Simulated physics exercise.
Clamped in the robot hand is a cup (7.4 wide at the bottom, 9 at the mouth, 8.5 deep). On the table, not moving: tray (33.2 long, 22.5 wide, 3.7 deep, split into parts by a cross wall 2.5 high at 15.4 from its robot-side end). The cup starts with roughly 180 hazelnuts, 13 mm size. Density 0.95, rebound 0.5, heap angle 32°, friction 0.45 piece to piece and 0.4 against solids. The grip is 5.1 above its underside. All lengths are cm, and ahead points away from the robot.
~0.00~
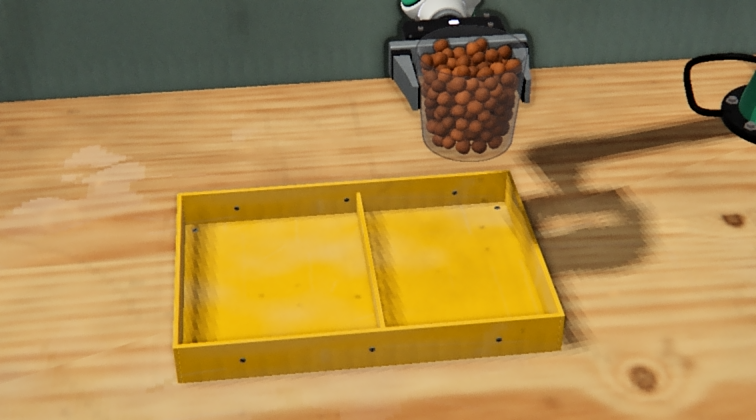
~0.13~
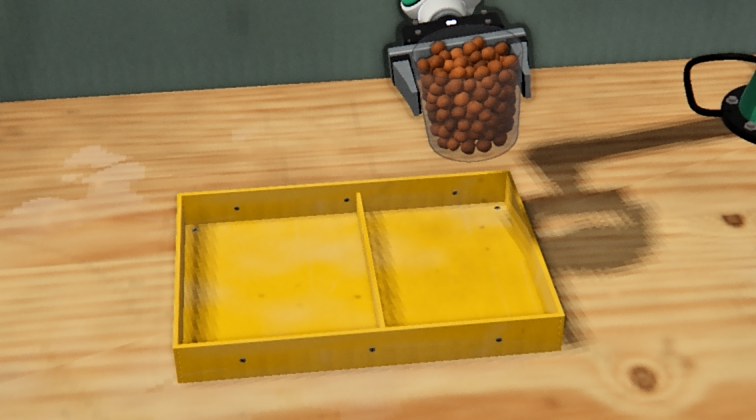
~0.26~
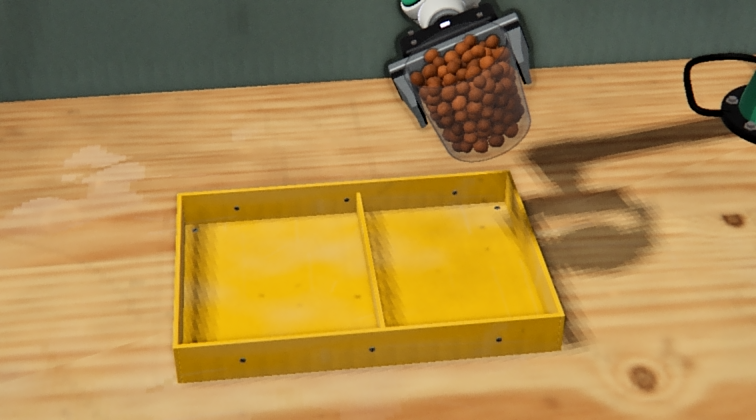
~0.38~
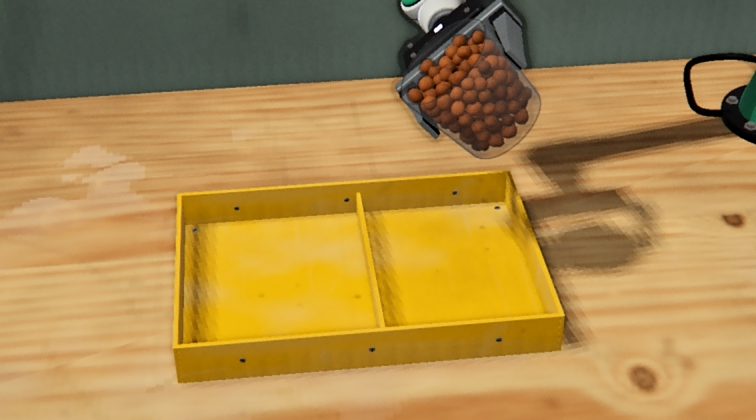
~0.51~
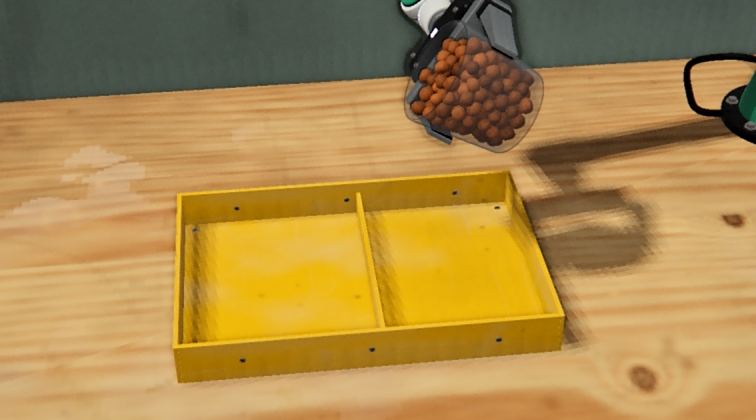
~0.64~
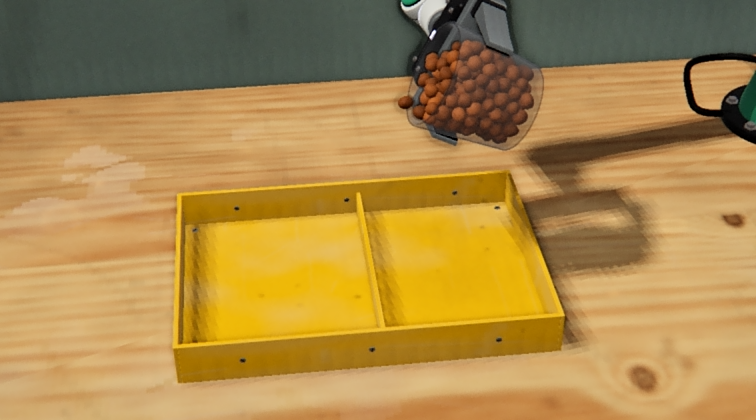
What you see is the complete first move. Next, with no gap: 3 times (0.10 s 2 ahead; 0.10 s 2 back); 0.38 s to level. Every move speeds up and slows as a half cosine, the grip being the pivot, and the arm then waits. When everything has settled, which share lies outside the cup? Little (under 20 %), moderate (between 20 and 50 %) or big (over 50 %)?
Outside the cup the share is moderate, between 20 and 50 %.
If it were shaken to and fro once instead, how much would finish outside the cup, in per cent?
In that case some 15 per cent.
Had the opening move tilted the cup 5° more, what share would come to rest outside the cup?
In that case some 40 per cent.
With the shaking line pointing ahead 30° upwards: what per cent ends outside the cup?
About 35 per cent.
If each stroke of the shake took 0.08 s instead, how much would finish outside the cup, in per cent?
Then about 40 per cent.
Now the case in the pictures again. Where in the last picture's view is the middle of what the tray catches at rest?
Around (308, 284).
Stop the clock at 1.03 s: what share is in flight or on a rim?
Some 7 per cent.
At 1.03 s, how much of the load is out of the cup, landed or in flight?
About 20 per cent by then.
By 1.03 s, tilted 63° forward, highest piece 22 above the table; 148 in the cup, 19 in the far-side part, 5 in the robot-side part, 13 in flight or on a rim.
By 1.42 s, tilted 33° forward, highest piece 22 above the table; 123 in the cup, 42 in the far-side part, 17 in the robot-side part, 3 in flight or on a rim.
By 1.82 s, level, highest piece 24 above the table; 122 in the cup, 45 in the far-side part, 18 in the robot-side part.
By 2.87 s, level, highest piece 24 above the table; 122 in the cup, 45 in the far-side part, 18 in the robot-side part.
Final count, 122 in the cup, 45 in the far-side part, 18 in the robot-side part. That is 34 % outside the cup.
